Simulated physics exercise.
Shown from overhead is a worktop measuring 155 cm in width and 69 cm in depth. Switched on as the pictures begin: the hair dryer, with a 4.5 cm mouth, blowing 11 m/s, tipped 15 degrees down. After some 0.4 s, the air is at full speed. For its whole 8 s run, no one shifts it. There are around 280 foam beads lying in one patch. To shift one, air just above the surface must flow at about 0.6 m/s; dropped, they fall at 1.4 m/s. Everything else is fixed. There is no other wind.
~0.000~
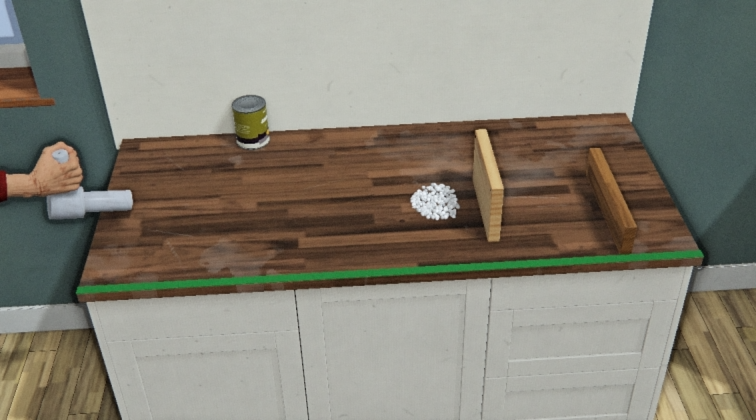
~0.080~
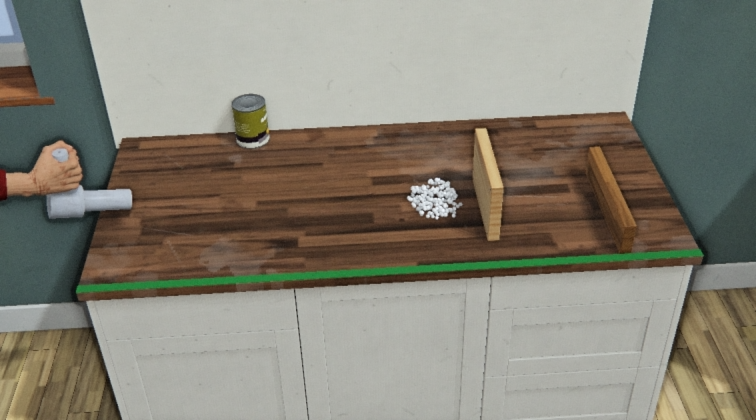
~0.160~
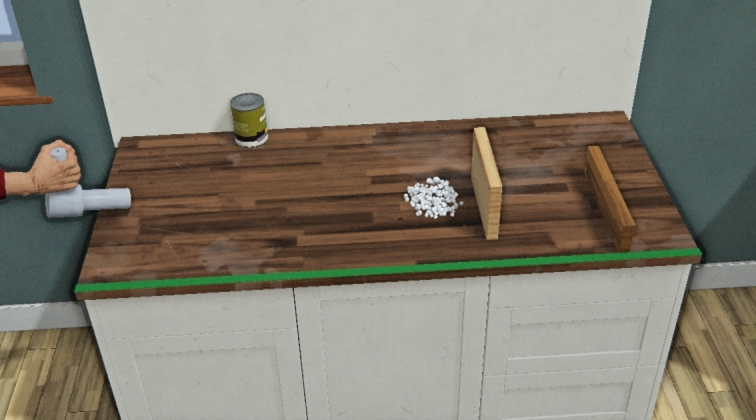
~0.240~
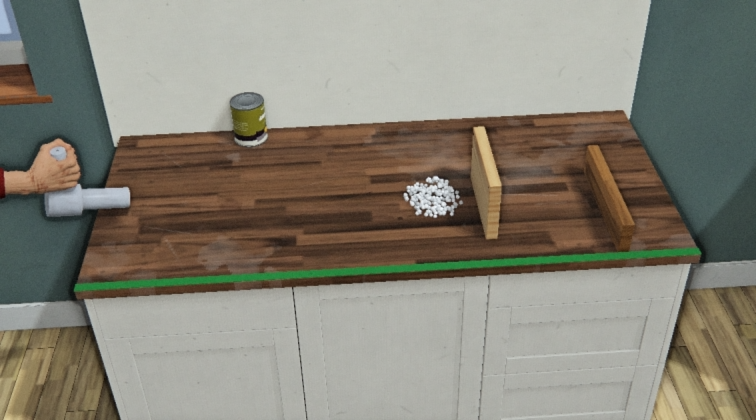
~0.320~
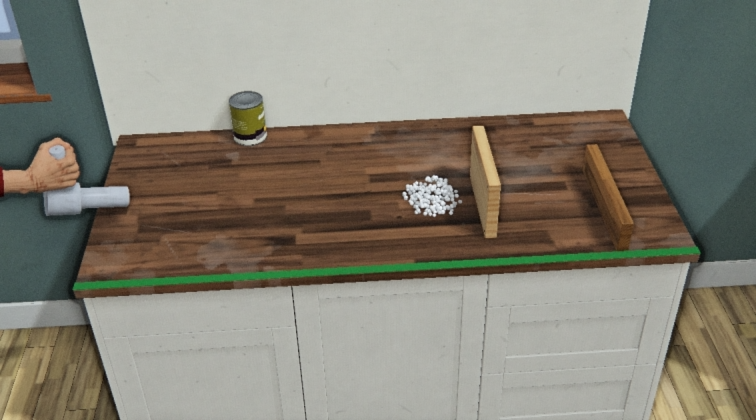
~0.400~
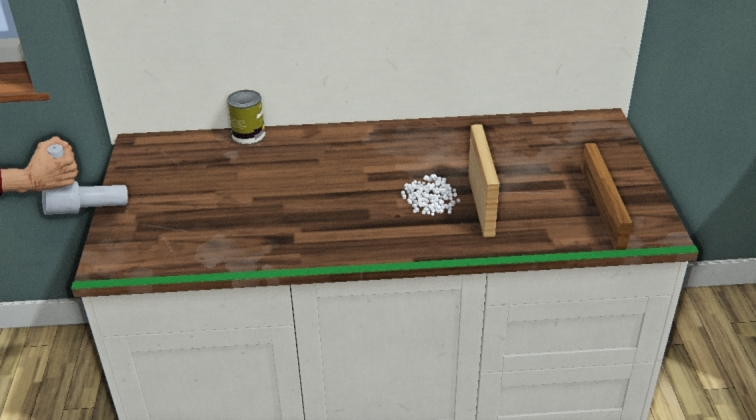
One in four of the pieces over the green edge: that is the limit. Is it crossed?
That edge takes more than a quarter.
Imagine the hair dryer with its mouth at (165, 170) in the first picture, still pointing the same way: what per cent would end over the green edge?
About 70 %.
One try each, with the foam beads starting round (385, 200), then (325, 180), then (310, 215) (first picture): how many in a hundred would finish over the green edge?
Roughly 60 %, then 4 %, then 90 %.
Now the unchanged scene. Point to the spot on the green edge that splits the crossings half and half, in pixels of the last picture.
Around (504, 264).
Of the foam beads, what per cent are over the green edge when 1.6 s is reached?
40 per cent, roughly.
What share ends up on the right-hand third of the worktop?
About 0 percent.
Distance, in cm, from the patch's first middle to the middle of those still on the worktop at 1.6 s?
The centre sits some 15 cm from where it began.
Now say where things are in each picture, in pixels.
In the first picture, the middle of the foam beads is near (436, 201), none has stirred yet and the mouth of the hair dryer is at (130, 200).
In the second picture, the middle of the foam beads is near (432, 200), none has stirred yet and the green edge is centred on (394, 274).
In the third picture, the middle of the foam beads is near (431, 199), none has stirred yet, the top of a board is at (487, 156) and the top of a board is at (610, 183).
In the fourth picture, the middle of the foam beads is near (430, 198) and none has stirred yet.
In the fifth picture, the middle of the foam beads is near (429, 197) and none has stirred yet.
In the sixth picture, the middle of the foam beads is near (428, 196) and none has stirred yet.
After 1.6 s the count stands so, 36 % are over the green edge; the middle of those still in play is near (474, 217).
After 2.6 s the count stands so, 65 % are over the green edge; the middle of those still in play is near (472, 218).
After 4.4 s the count stands so, 79 % are over the green edge.
After 8.0 s, at the end, 81 % are over the green edge.
